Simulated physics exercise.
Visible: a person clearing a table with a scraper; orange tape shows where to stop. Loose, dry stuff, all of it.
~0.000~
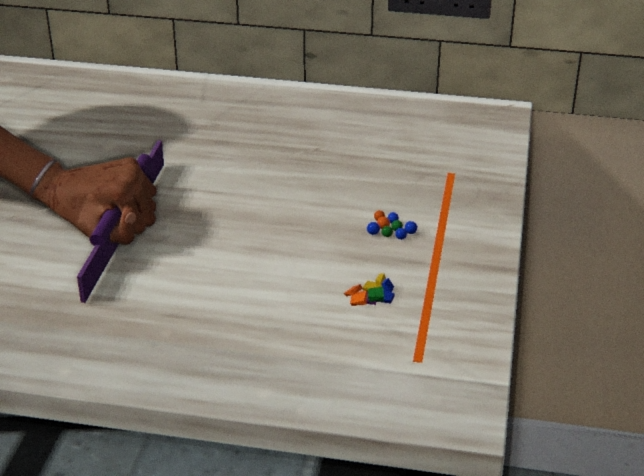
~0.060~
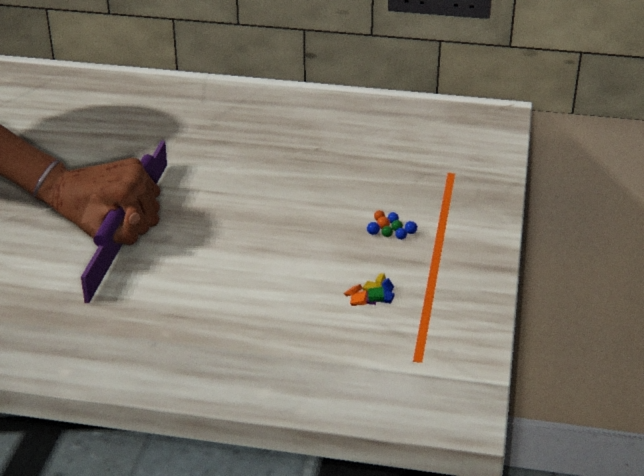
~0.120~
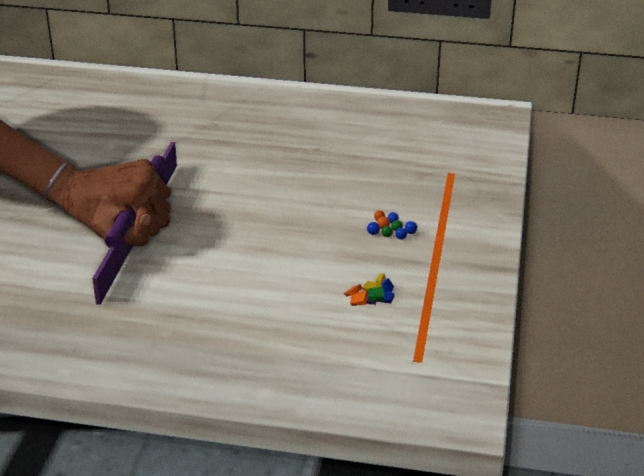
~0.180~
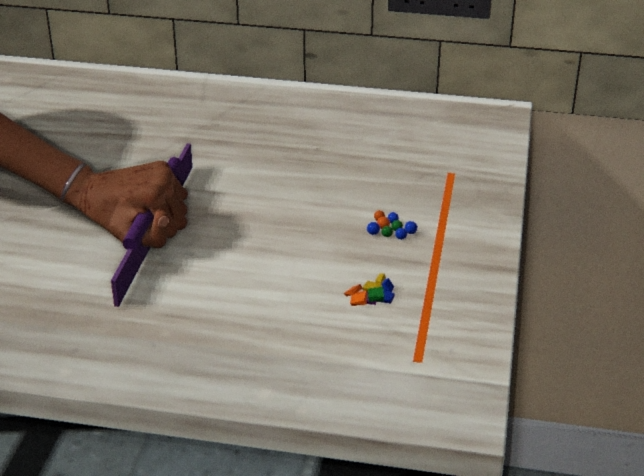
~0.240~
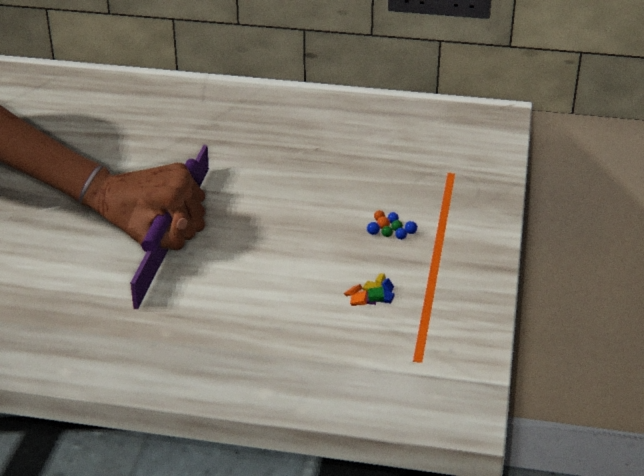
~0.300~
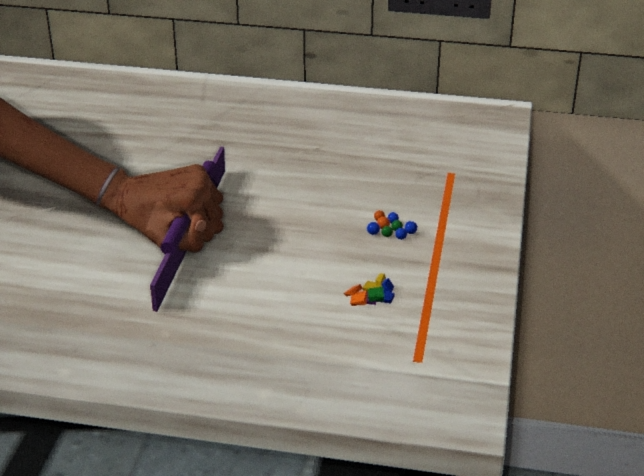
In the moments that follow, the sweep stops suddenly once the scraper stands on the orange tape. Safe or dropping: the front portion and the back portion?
In the end the front portion keeps clear of the drop, and the back portion sends some to the floor.
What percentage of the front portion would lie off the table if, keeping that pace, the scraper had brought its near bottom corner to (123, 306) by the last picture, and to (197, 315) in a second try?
First pace 0 %, second pace 0 %.
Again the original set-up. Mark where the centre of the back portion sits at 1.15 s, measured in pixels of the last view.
Its middle is roughly at (472, 235) in the last frame.
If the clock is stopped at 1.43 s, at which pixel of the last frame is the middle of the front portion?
Close to (462, 300).
Around 0.71 s, scraper still moving, near (318, 223); front portion all on the table, its front near (386, 297); back portion all on the table, its front near (411, 228).
Around 1.15 s, scraper stopped at the orange tape; front portion all on the table, its front near (470, 288); back portion all on the table, its front near (485, 233).
Around 1.43 s, scraper stopped at the orange tape; front portion all on the table, its front near (475, 289); back portion all over the edge.
Finally (1.7 s), scraper stopped at the orange tape; front portion all on the table, its front near (475, 289); back portion all over the edge.
